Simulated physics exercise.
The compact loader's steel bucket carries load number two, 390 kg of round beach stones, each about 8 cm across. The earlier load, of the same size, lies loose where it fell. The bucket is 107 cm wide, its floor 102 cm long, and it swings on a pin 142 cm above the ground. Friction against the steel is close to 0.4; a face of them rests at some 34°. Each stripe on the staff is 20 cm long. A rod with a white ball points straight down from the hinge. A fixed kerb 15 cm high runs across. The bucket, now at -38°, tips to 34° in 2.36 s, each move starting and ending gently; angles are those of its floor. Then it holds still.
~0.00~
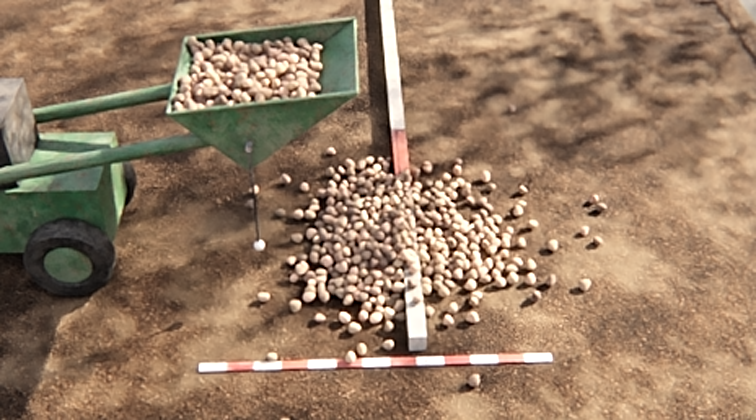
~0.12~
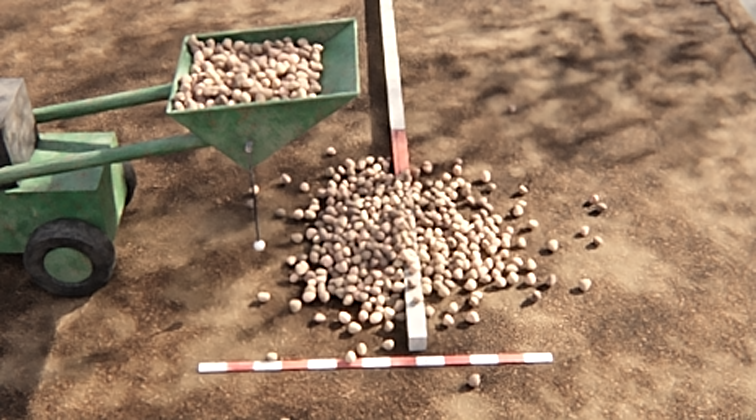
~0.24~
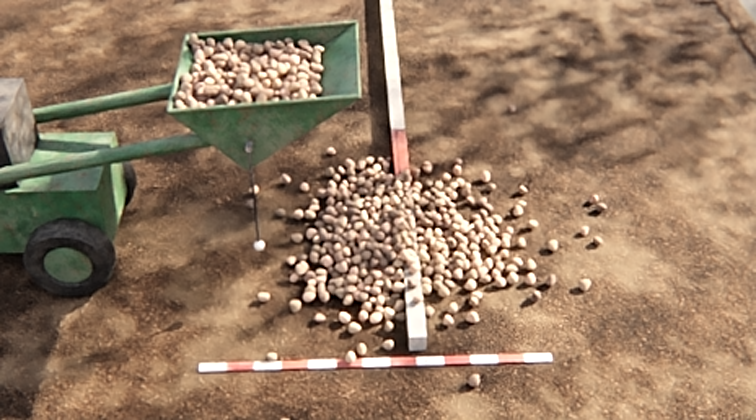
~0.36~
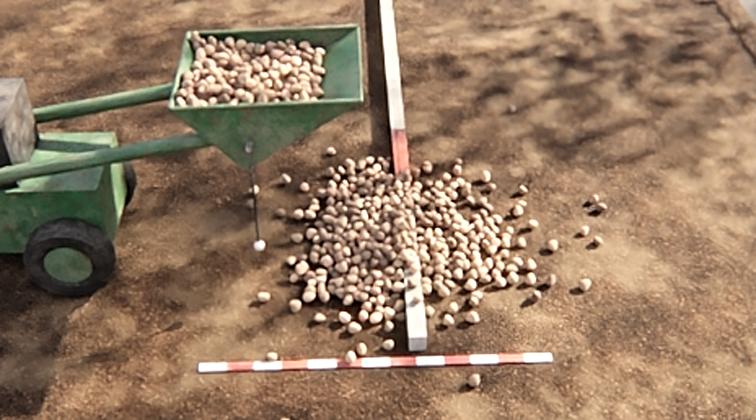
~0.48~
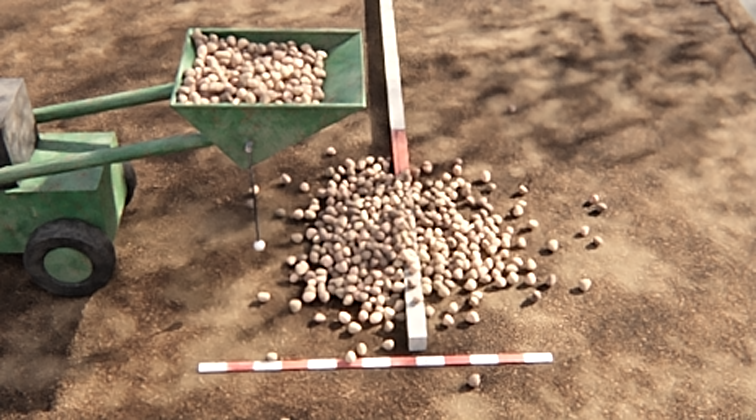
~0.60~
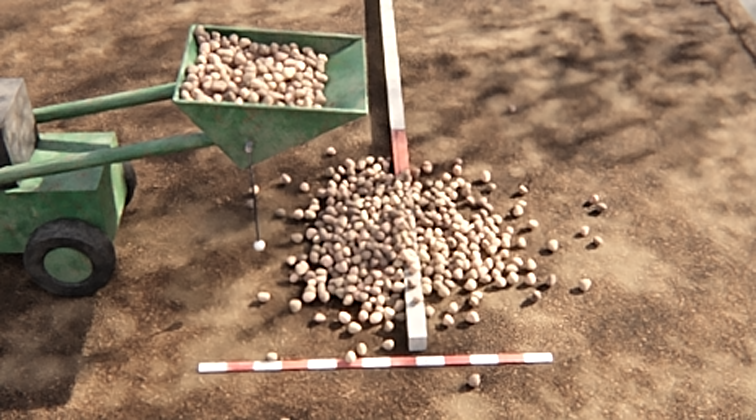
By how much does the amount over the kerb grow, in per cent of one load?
About 58 per cent.
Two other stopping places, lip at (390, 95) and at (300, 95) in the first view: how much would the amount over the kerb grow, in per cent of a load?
First some 90, then 5 per cent.
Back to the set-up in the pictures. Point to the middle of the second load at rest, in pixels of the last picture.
Around (425, 229).
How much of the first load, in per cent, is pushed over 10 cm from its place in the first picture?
Roughly 20 per cent of them.
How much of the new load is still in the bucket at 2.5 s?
It holds some 25 per cent.
After 1.8 s the floor is at 23°; in per cent of one load, 99 in the bucket, 72 on this side of the kerb, 29 over the kerb; the foremost stones are at (571, 221).
After 2.5 s the floor is at 34°; in per cent of one load, 27 in the bucket, 130 on this side of the kerb, 43 over the kerb; the foremost stones are at (571, 221).
After 2.8 s the floor is at 34°; in per cent of one load, 2 in the bucket, 130 on this side of the kerb, 68 over the kerb; the foremost stones are at (571, 221).
After 5.5 s the floor is at 34°; in per cent of one load, 0 in the bucket, 113 on this side of the kerb, 87 over the kerb; the foremost stones are at (596, 247). Net gain over the kerb, 58.
